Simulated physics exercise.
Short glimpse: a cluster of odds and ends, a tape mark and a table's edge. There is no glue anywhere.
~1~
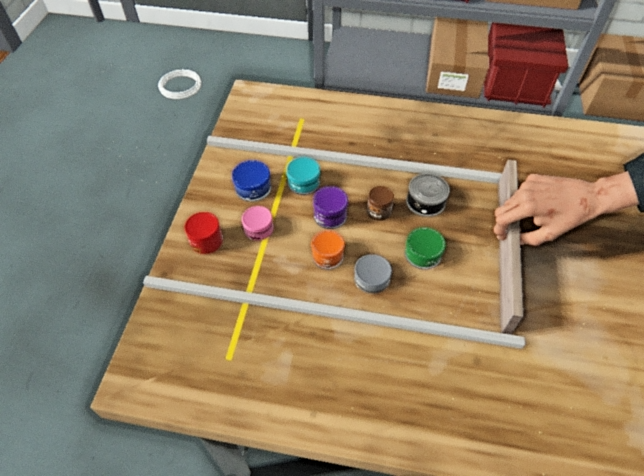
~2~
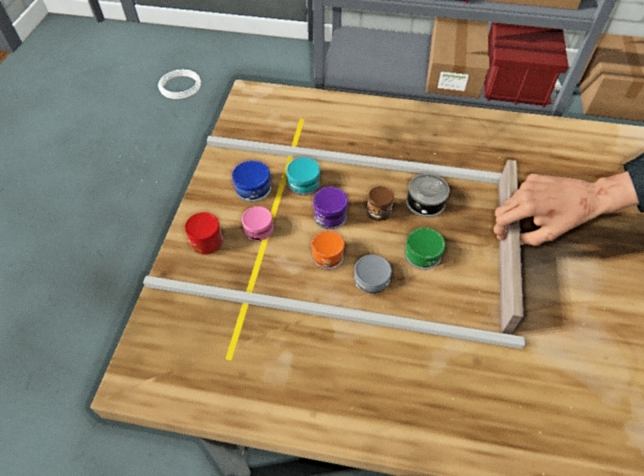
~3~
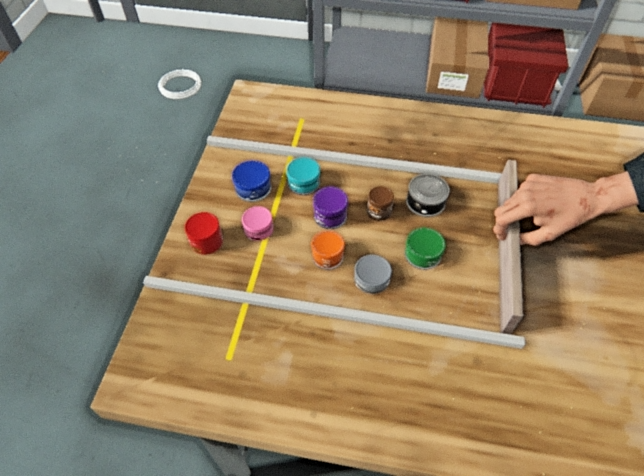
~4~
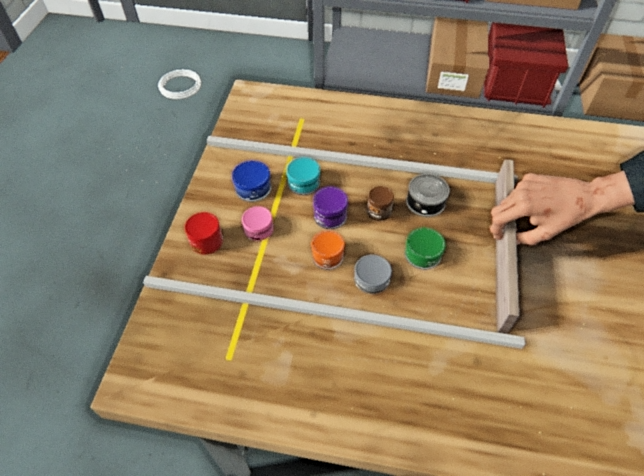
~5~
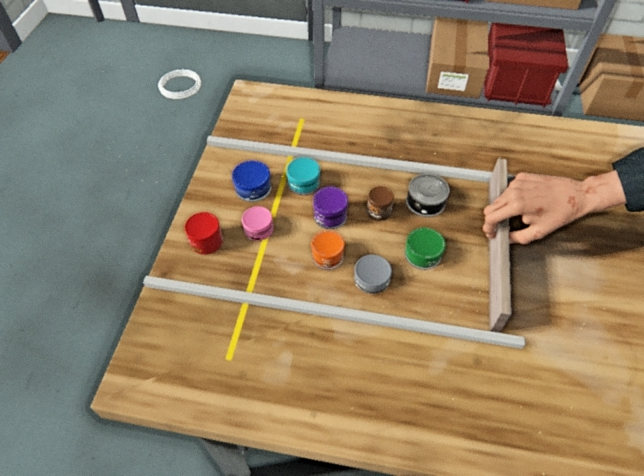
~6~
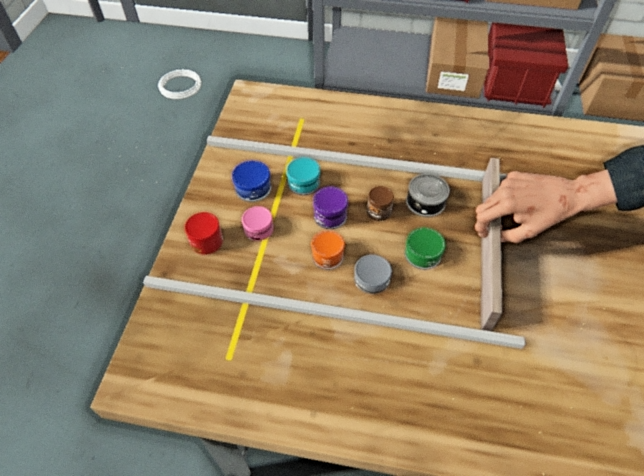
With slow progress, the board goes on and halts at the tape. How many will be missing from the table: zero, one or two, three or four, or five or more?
Turns out the ones that don't stay up top number zero.
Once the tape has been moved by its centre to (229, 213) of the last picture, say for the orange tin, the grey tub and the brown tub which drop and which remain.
The orange tin? It is safe. The grey tub? It is safe. The brown tub? It is safe.
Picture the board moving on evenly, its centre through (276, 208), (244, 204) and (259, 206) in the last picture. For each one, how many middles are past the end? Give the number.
Respectively, 0, 2 and 0.
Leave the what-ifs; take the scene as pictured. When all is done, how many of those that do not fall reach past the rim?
That comes to 0 of them.
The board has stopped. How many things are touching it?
That would be 4 of them.
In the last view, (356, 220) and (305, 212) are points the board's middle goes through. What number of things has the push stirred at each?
By the first moment it's 6, by the second it's 9.
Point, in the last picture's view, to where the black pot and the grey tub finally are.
In the last picture the black pot sits at (266, 168) while the grey tub sits at (241, 257).
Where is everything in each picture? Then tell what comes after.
In the first picture, red tub (204, 233); blue tin (252, 181); pink tub (258, 224); board (509, 241); tape (271, 219).
In the second picture, blue tin (252, 181); orange tin (328, 250).
In the third picture, pink tub (258, 224); purple tin (330, 208).
In the fourth picture, red tub (204, 233); black pot (427, 195).
In the fifth picture, blue tin (252, 181); grey tub (373, 274).
In the sixth picture, red tub (204, 233); blue tin (252, 181); pink tub (258, 224); board (491, 239); tape (271, 219).
Soon after, none off yet; red tub at rest near (204, 233); blue tin at rest near (252, 181); pink tub at rest near (258, 224).
In the end, the number that fall off is zero.
